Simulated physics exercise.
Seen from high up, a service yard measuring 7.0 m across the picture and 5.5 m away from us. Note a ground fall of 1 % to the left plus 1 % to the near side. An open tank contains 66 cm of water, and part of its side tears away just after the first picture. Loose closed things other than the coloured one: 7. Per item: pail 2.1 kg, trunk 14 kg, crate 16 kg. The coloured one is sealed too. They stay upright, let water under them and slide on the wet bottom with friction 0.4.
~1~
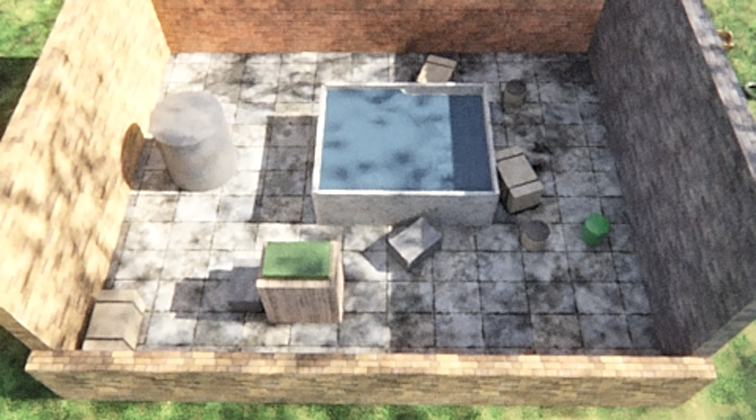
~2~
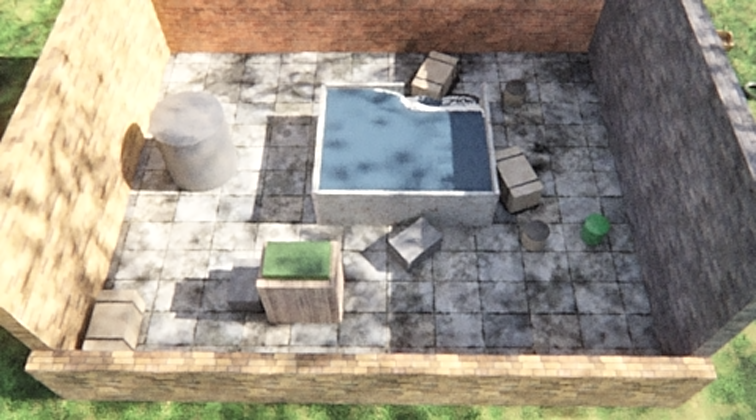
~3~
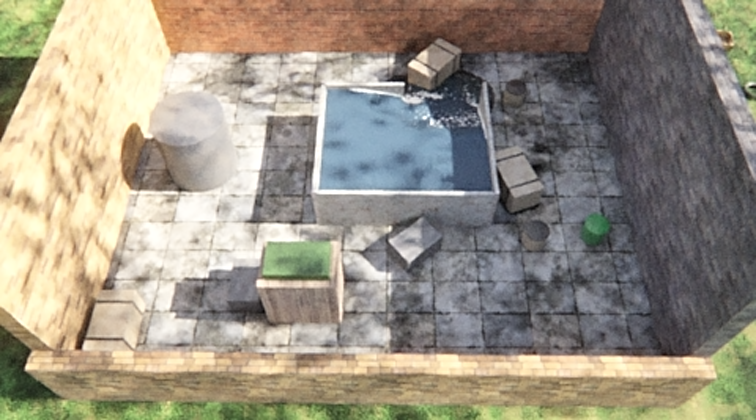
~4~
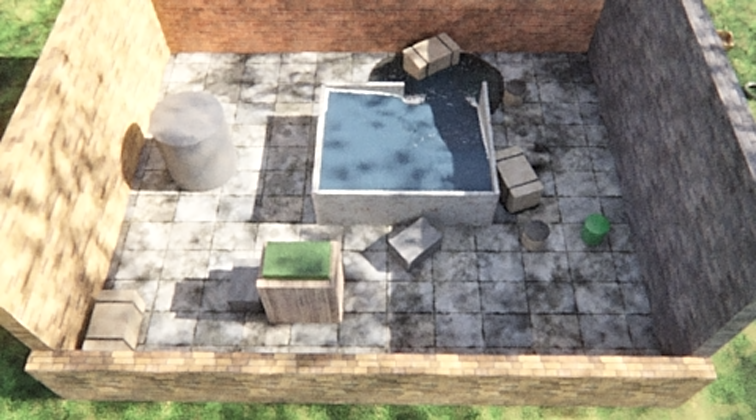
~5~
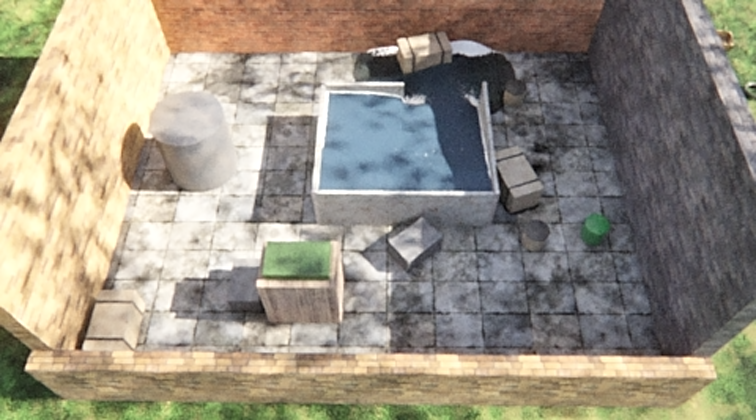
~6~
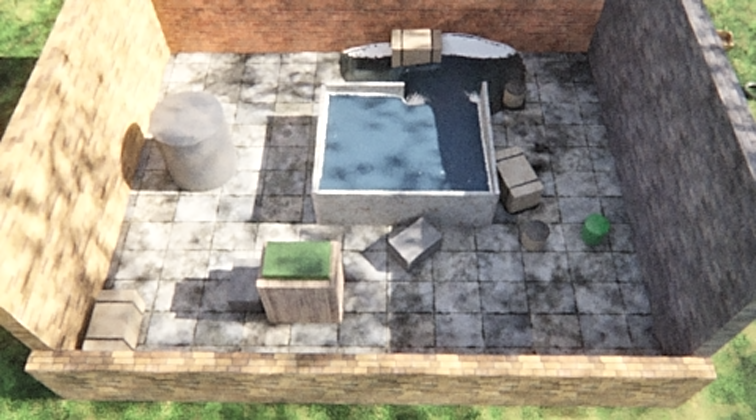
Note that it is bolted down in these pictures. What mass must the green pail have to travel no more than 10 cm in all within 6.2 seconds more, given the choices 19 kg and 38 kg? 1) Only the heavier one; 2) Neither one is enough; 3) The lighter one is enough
(1) Only the heavier one.
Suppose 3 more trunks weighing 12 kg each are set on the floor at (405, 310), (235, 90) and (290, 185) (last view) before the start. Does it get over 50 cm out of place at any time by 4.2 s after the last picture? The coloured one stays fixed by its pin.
One after another they come out within the mark, beyond the mark, within the mark.
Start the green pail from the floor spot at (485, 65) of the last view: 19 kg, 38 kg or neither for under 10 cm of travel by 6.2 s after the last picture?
Short version: Not even the heavier.
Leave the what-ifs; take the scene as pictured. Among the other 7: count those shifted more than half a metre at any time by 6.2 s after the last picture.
All told, that gives 4.
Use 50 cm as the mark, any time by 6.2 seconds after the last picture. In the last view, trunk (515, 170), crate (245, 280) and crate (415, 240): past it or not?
So, going through them in order, it's beyond, not beyond and not beyond.
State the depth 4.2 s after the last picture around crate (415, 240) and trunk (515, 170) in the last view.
Roughly 1 and 7 cm.
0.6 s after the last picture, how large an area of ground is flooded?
Close to 9.5 m2, I'd say.
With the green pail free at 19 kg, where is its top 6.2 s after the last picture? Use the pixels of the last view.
Estimated position: Close to (597, 254).
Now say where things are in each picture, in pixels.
The green pail at (598, 224), on the bottom; water covers 4.3 m2; 0 of 8 have shifted, in the first picture.
The green pail at (598, 224) rests on the ground; 4.8 m2 under water; 1 of 8 have shifted, in the second picture.
The green pail at (598, 224), on the bottom; water covers 5.7 m2; 1 of 8 have shifted, in the third picture.
The green pail at (598, 224), on the bottom; 6.8 m2 under water; 1 of 8 have shifted, in the fourth picture.
The green pail at (598, 224), on the bottom; water covers 7.5 m2; 1 of 8 have shifted, in the fifth picture.
The green pail at (598, 224), on the bottom; water covers 7.8 m2; 1 of 8 have shifted, in the sixth picture.
Then, 0.6 s after the last picture the green pail would be 0 cm from its start with 19 kg and 0 cm from its start with 38 kg; 0 cm of water round it then.
Then, 2.3 s after the last picture the green pail would be 4 cm from its start with 19 kg and 0 cm from its start with 38 kg; 7 cm of water round it then.
Then, 4.2 s after the last picture the green pail would be 46 cm from its start with 19 kg and 0 cm from its start with 38 kg; 8 cm of water round it then.
Then, 6.2 s after the last picture the green pail would be 46 cm from its start with 19 kg and 0 cm from its start with 38 kg; 6 cm of water round it then.
